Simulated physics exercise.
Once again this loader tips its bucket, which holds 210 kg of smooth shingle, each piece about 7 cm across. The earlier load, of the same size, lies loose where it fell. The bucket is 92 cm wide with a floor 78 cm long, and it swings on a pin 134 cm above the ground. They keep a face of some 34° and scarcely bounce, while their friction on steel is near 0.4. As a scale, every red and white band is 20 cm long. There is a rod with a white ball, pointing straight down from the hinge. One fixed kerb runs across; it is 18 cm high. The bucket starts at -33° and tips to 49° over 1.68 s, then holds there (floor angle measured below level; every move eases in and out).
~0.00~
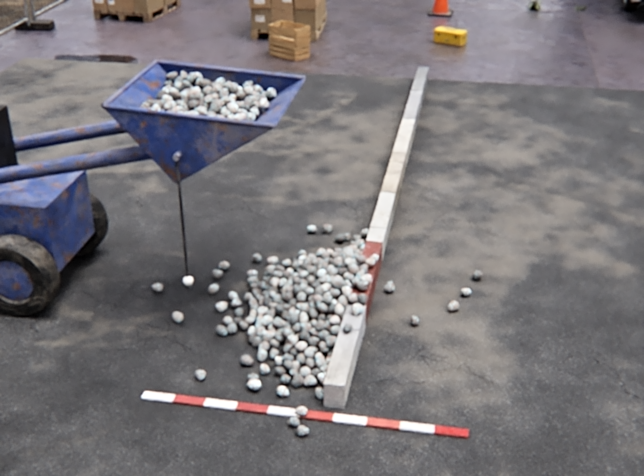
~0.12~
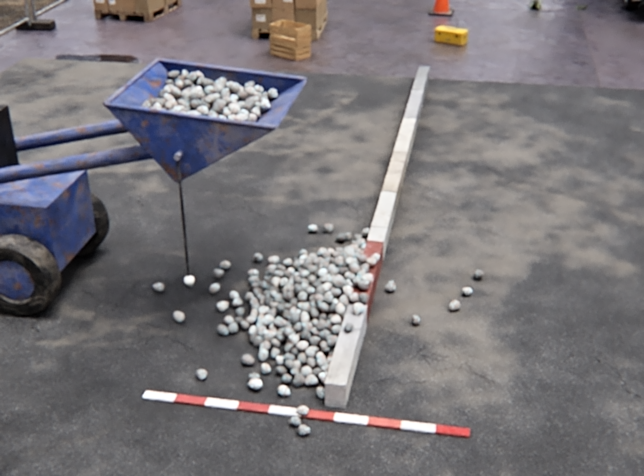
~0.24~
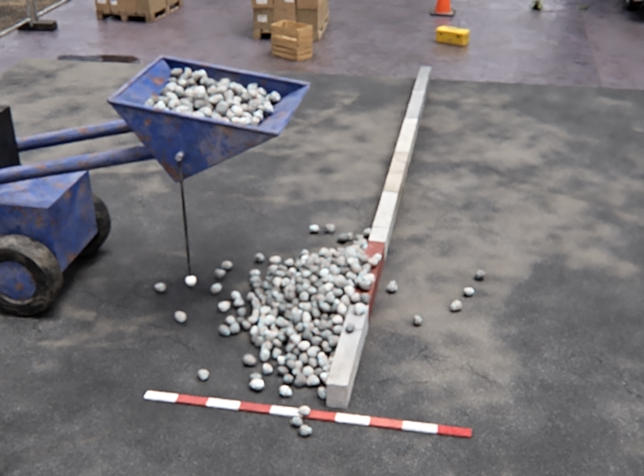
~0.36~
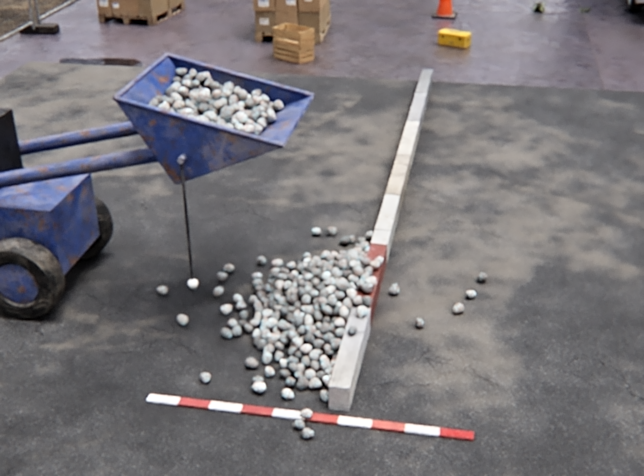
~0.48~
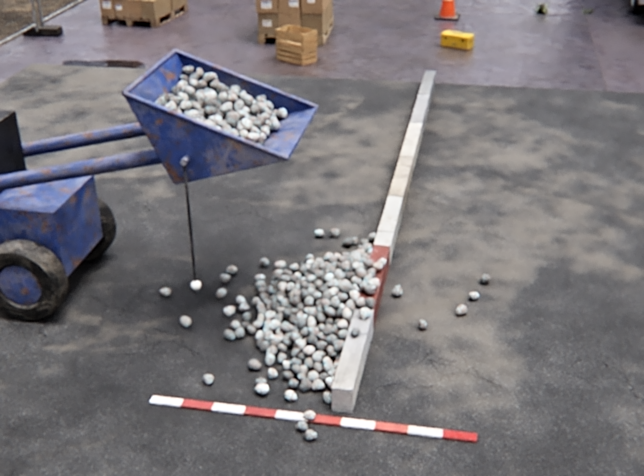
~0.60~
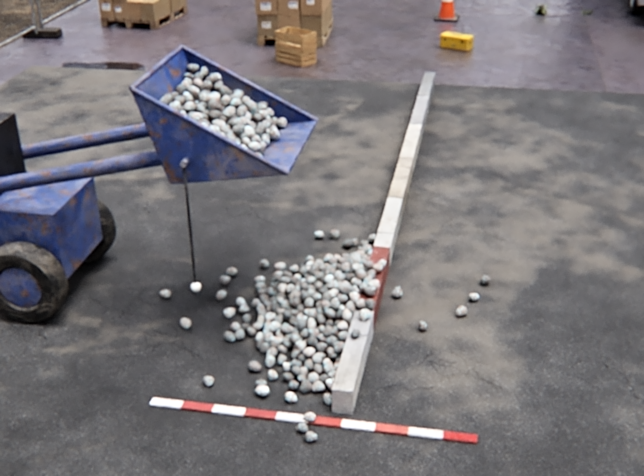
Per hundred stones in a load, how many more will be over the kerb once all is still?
5.
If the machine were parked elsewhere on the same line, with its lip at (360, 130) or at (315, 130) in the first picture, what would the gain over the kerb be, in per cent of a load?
Close to 90 per cent, followed by close to 35 per cent.
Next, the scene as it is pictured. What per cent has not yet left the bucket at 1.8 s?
It holds some 5 percent.
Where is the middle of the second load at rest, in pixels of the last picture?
Their centre ends up near (309, 293).
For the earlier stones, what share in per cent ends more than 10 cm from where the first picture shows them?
Some 15 percent, give or take.
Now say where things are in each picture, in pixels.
In the first picture, lip at (274, 126), floor tilted -33°, highest stones at (194, 83). The earlier load is highest near (340, 278), 23 cm above ground level, 99 % on this side of the kerb, 1 % over the kerb.
In the second picture, lip at (275, 128), floor tilted -32°, highest stones at (191, 83); the stones move at 0.1 m/s on average.
In the third picture, the bucket is at -28°, its lip at (279, 134); the top of the load is at (186, 79); the stones move at 0.1 m/s on average.
In the fourth picture, lip at (283, 146), floor tilted -23°, highest stones at (191, 80); the stones move at 0.2 m/s on average.
In the fifth picture, the bucket is at -17°, its lip at (288, 159); the top of the load is at (197, 79); the stones move at 0.2 m/s on average.
In the sixth picture, lip at (288, 173), floor tilted -9°, highest stones at (195, 80); the stones move at 0.2 m/s on average.
After 1.3 s the floor is at 36°; in per cent of one load, 87 in the bucket, 112 on this side of the kerb, 1 over the kerb; the foremost stones are at (421, 295).
After 1.8 s the floor is at 49°; in per cent of one load, 4 in the bucket, 194 on this side of the kerb, 2 over the kerb; the foremost stones are at (429, 300).
After 2.1 s the floor is at 49°; in per cent of one load, 0 in the bucket, 194 on this side of the kerb, 6 over the kerb; the foremost stones are at (457, 325).
After 4.6 s the floor is at 49°; in per cent of one load, 0 in the bucket, 194 on this side of the kerb, 6 over the kerb; the foremost stones are at (477, 333). Net gain over the kerb, 5.
